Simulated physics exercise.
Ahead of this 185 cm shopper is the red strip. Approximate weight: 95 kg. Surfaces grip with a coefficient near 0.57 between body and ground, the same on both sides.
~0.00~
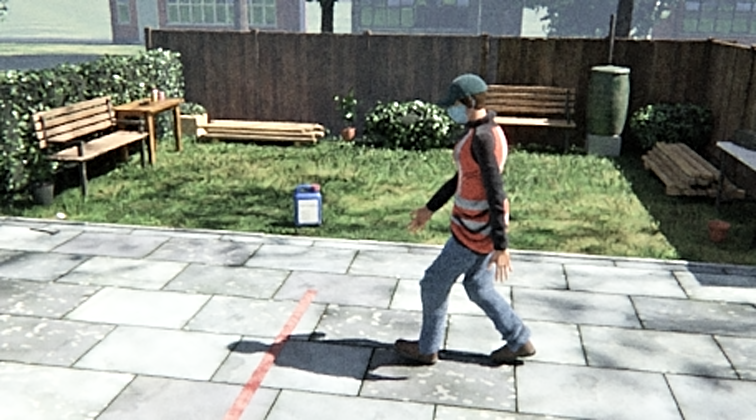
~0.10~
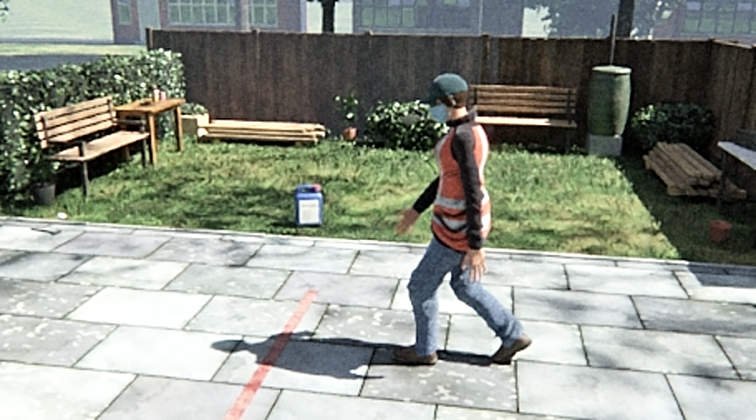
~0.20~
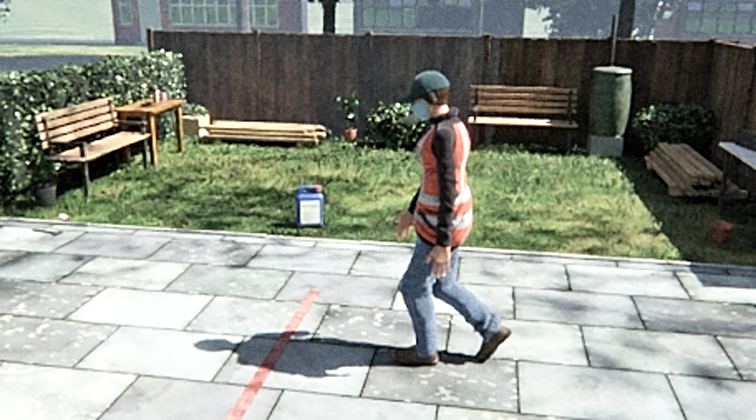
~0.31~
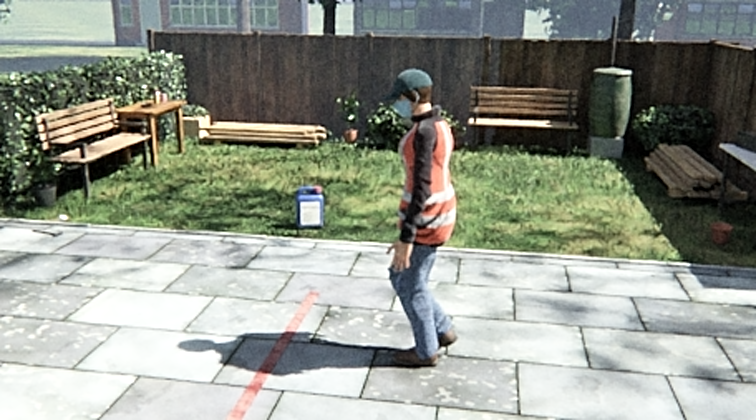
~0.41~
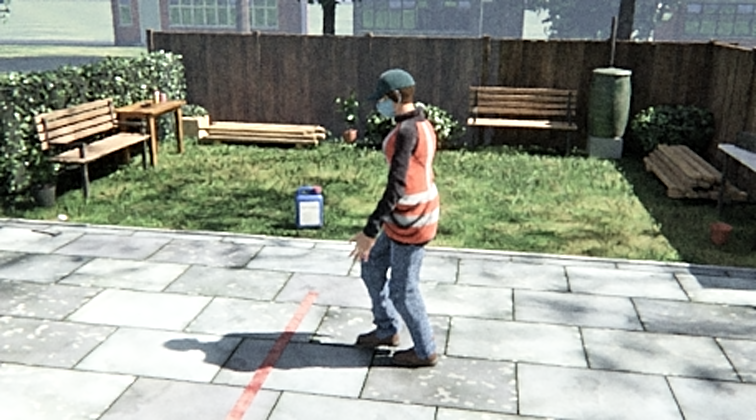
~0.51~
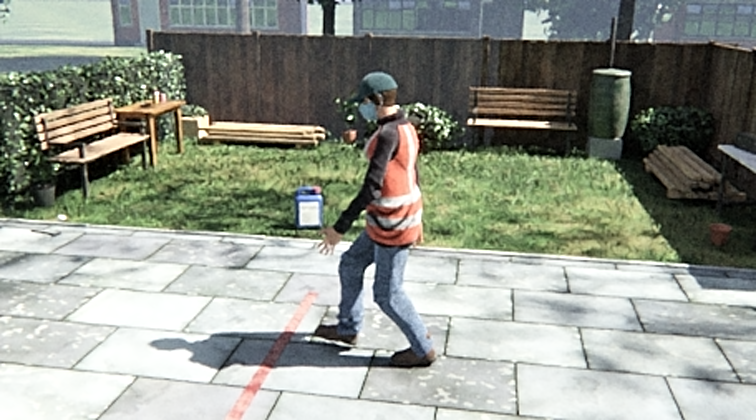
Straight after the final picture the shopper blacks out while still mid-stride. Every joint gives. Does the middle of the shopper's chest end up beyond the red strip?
It is going to carry over the line.
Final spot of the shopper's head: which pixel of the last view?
Near (232, 295).
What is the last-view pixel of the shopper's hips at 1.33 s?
Pixel in the last view at that time: About (317, 293).
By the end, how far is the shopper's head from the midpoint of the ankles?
It ends up about 110 cm from head to the midpoint of the ankles.
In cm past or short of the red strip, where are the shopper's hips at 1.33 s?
Some 20 cm short of it.
After 0.78 s the shopper's chest is 46 cm short of the red strip, near (347, 205) in the last picture's view.
After 1.03 s the shopper's chest is 21 cm short of the red strip, near (313, 242) in the last picture's view; the shopper's head 4 cm past the red strip.
After 1.33 s the shopper's chest is 16 cm past the red strip, near (272, 272) in the last picture's view; the shopper's head 38 cm past the red strip.
Final state at 2.9 s, shopper's hips stop short of the red strip; shopper's head crosses the red strip; shopper's chest crosses the red strip.
